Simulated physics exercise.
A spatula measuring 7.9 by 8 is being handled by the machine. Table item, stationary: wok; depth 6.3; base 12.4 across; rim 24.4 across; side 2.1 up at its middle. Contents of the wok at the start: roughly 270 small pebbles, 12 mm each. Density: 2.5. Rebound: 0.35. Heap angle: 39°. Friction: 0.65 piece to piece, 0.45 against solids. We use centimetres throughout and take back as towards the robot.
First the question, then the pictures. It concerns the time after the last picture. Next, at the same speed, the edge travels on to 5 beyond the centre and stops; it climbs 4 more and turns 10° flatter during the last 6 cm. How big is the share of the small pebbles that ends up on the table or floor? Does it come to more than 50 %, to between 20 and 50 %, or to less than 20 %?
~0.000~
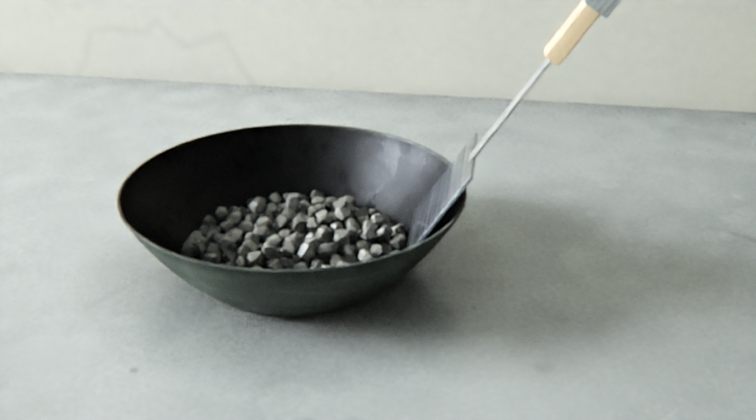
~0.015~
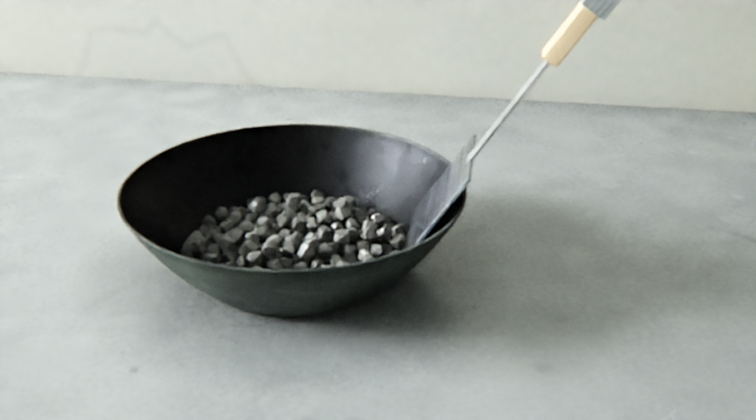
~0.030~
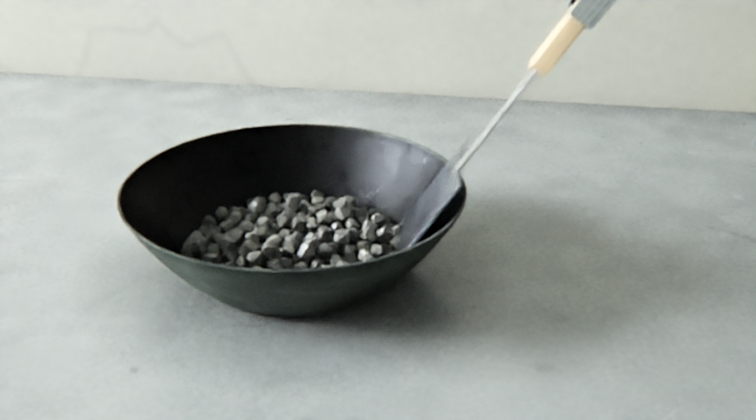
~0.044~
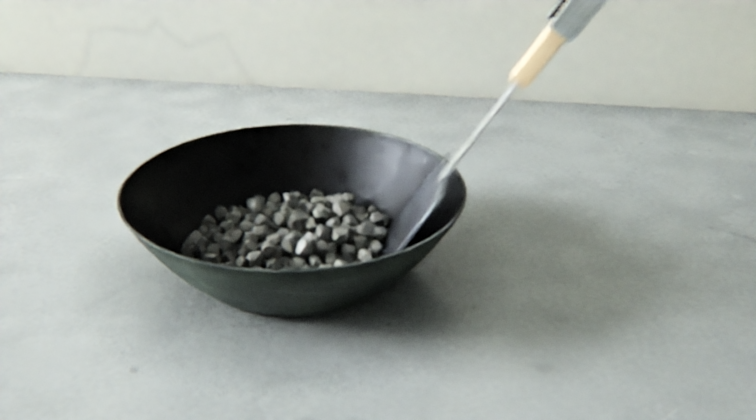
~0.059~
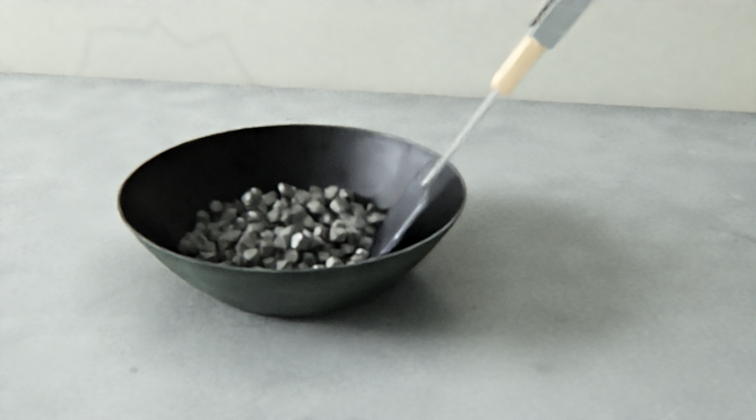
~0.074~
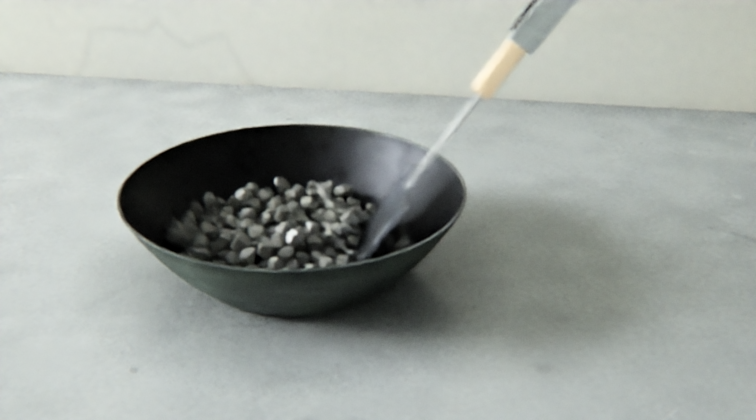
It comes to less than 20 %.
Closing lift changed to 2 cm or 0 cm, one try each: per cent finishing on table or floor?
5 and 5 %.
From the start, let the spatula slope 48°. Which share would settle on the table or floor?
My guess is close to 5 per cent.
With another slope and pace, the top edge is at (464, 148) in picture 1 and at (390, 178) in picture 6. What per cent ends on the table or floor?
Roughly 10 percent ends up there.
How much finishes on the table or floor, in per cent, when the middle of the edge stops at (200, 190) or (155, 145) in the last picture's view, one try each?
About 25 and 55 per cent.
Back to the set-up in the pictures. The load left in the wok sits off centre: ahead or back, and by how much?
Some 4.5 cm ahead of the centre.
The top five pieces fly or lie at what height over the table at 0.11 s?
6 cm.
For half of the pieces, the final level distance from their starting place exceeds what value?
Somewhere around 4 centimetres, I'd say.
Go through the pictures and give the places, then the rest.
In the first picture, spatula top edge at (475, 154), sloping 57°; upper third of the load around (295, 237), from x 190 to 400, top at y 195; 269 in the wok.
In the second picture, spatula top edge at (473, 156), sloping 57°; upper third of the load around (295, 237), from x 190 to 400, top at y 195.
In the third picture, spatula top edge at (462, 164), sloping 57°; upper third of the load around (295, 237), from x 190 to 400, top at y 195.
In the fourth picture, spatula top edge at (445, 175), sloping 57°; upper third of the load around (298, 237), from x 190 to 395, top at y 195.
In the fifth picture, spatula top edge at (427, 182), sloping 57°; upper third of the load around (288, 229), from x 185 to 395, top at y 190.
In the sixth picture, spatula top edge at (410, 184), sloping 57°; upper third of the load around (283, 228), from x 175 to 405, top at y 185; 269 in the wok.
After 0.11 s, sloping 56°, highest piece 8 above the table; 269 in the wok.
After 0.15 s, sloping 52°, highest piece 11 above the table; 267 in the wok, 2 on the blade or in flight.
After 0.36 s, sloping 47°, highest piece 7 above the table; 256 in the wok, 8 on the table or floor, 5 on the blade or in flight.
After 1.41 s, sloping 47°, highest piece 7 above the table; 256 in the wok, 13 on the table or floor.
At rest, 256 in the wok, 13 on the table or floor. That is 5 % on the table or floor.
